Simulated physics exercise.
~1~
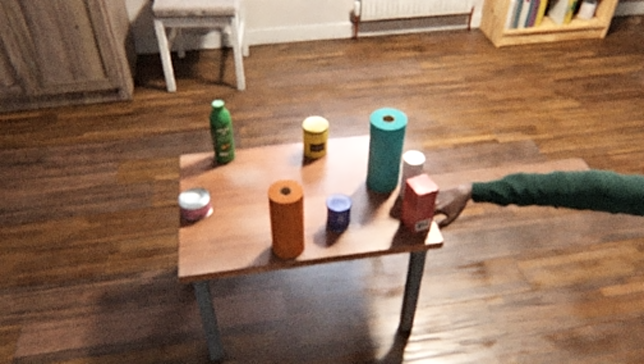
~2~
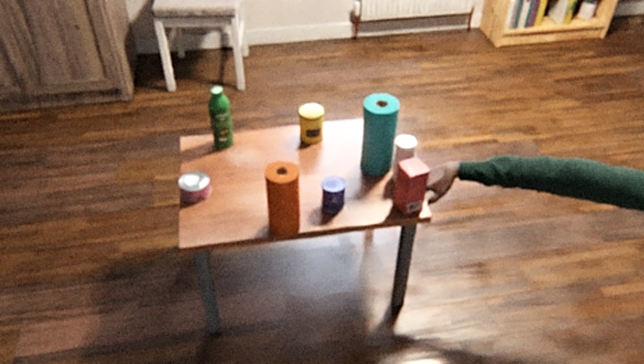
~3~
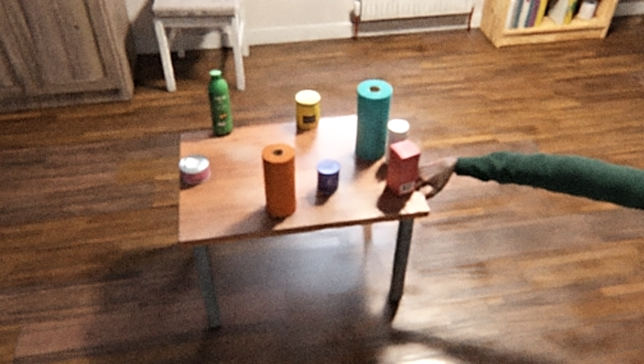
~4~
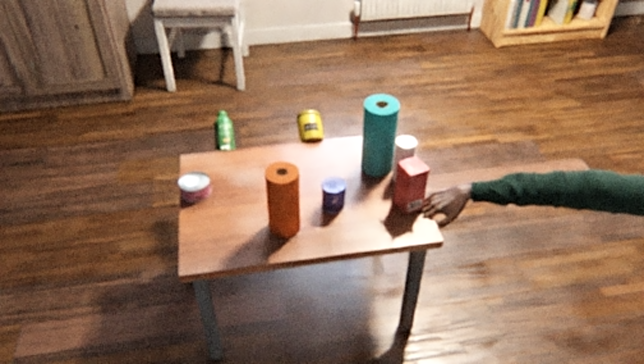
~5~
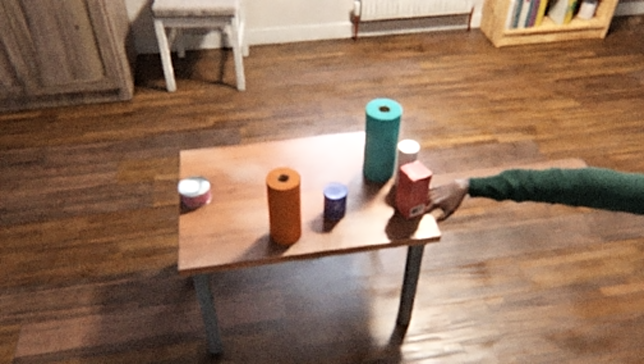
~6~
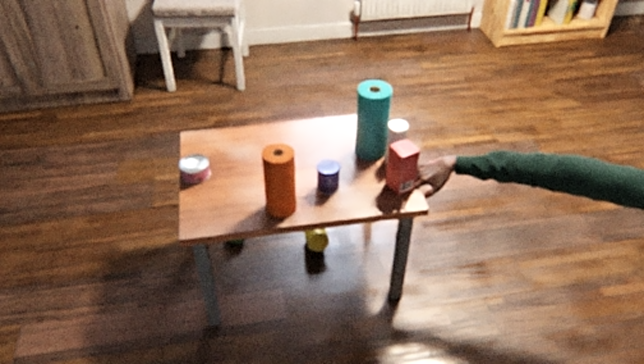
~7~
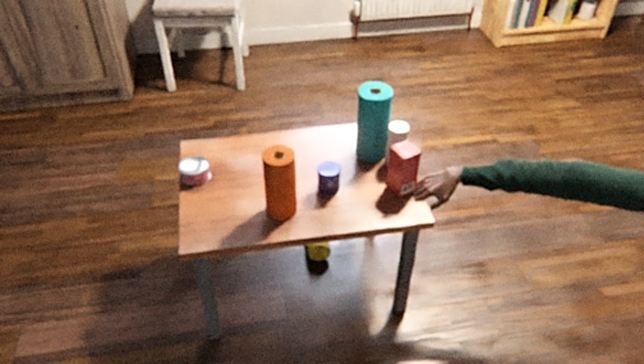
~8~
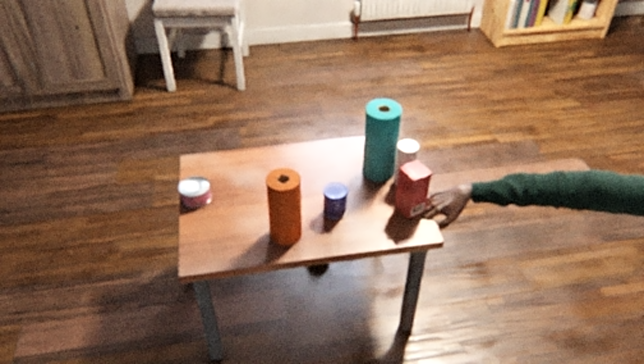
In a room with a wooden floor, a hand gripping the corner of a small table pushed it back and forth; the green bottle and yellow jar toppled off the far edge onto the floor, while everything else stayed standing on top.
